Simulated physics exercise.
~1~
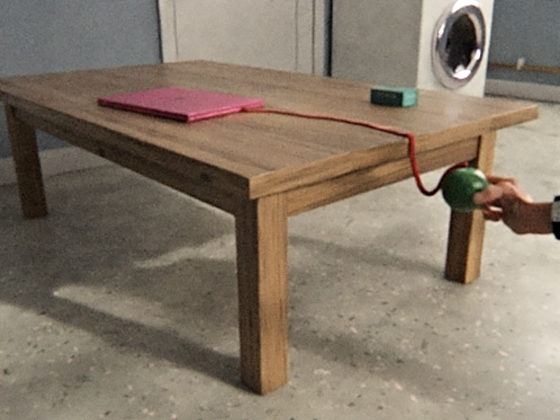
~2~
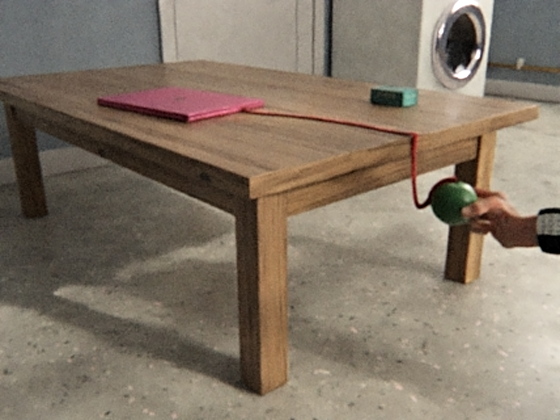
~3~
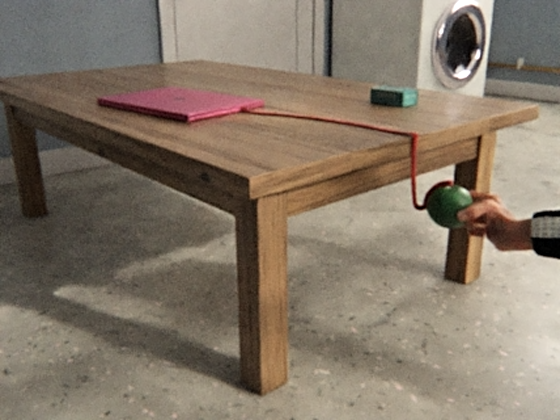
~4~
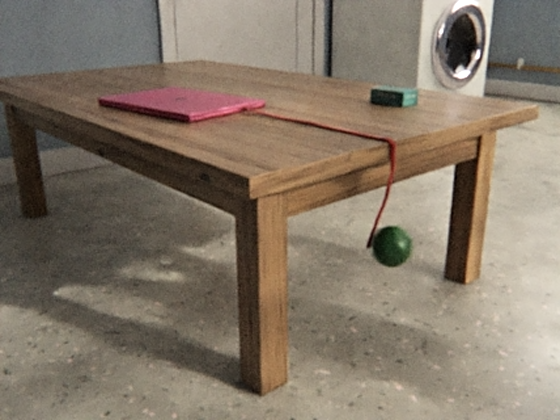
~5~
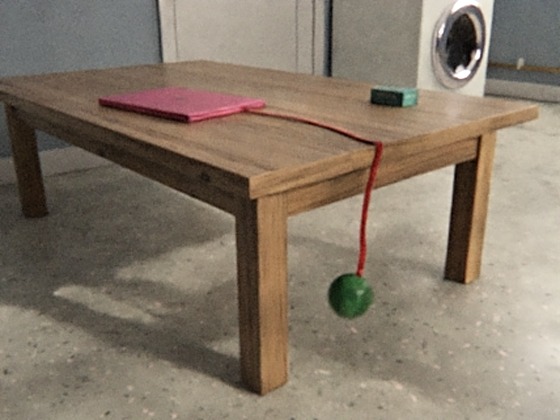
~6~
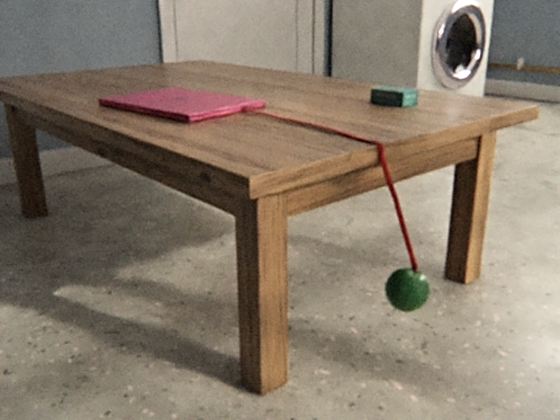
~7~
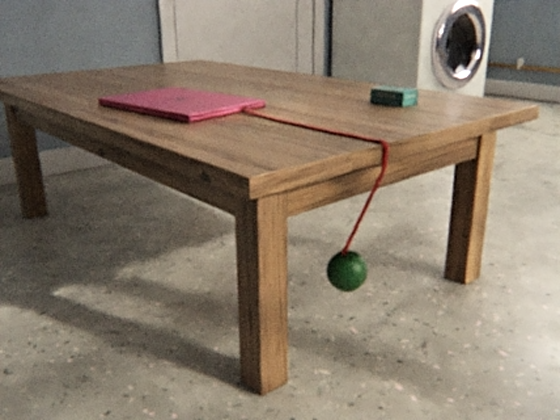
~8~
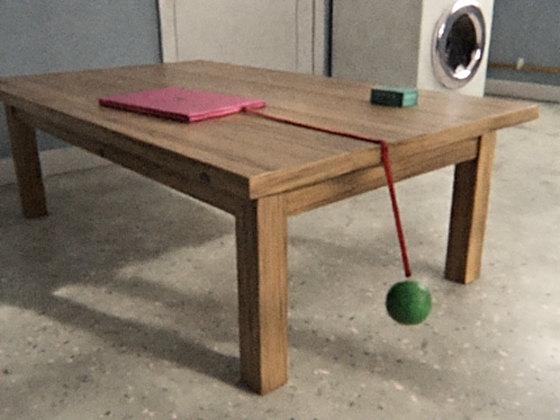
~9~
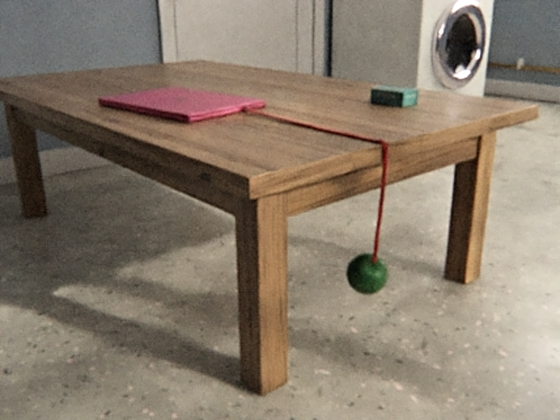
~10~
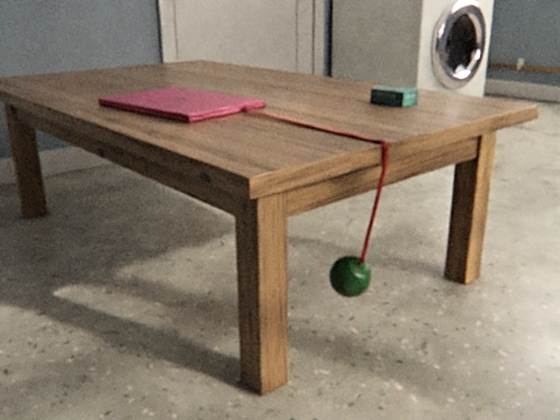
In a room with a speckled grey floor and a front-loading washing machine at the back, a still camera looks slightly down on a low wooden table. A flat pink laptop lies toward the left of the tabletop and a small turquoise box sits near the right, while a red ribbon runs from the laptop over the front edge to a green apple held by a hand. The hand lowers the apple slightly leftward, then lets go and leaves view. The apple drops left and swings back and forth beneath the edge. It ends dangling above the floor, with laptop and box unmoved.
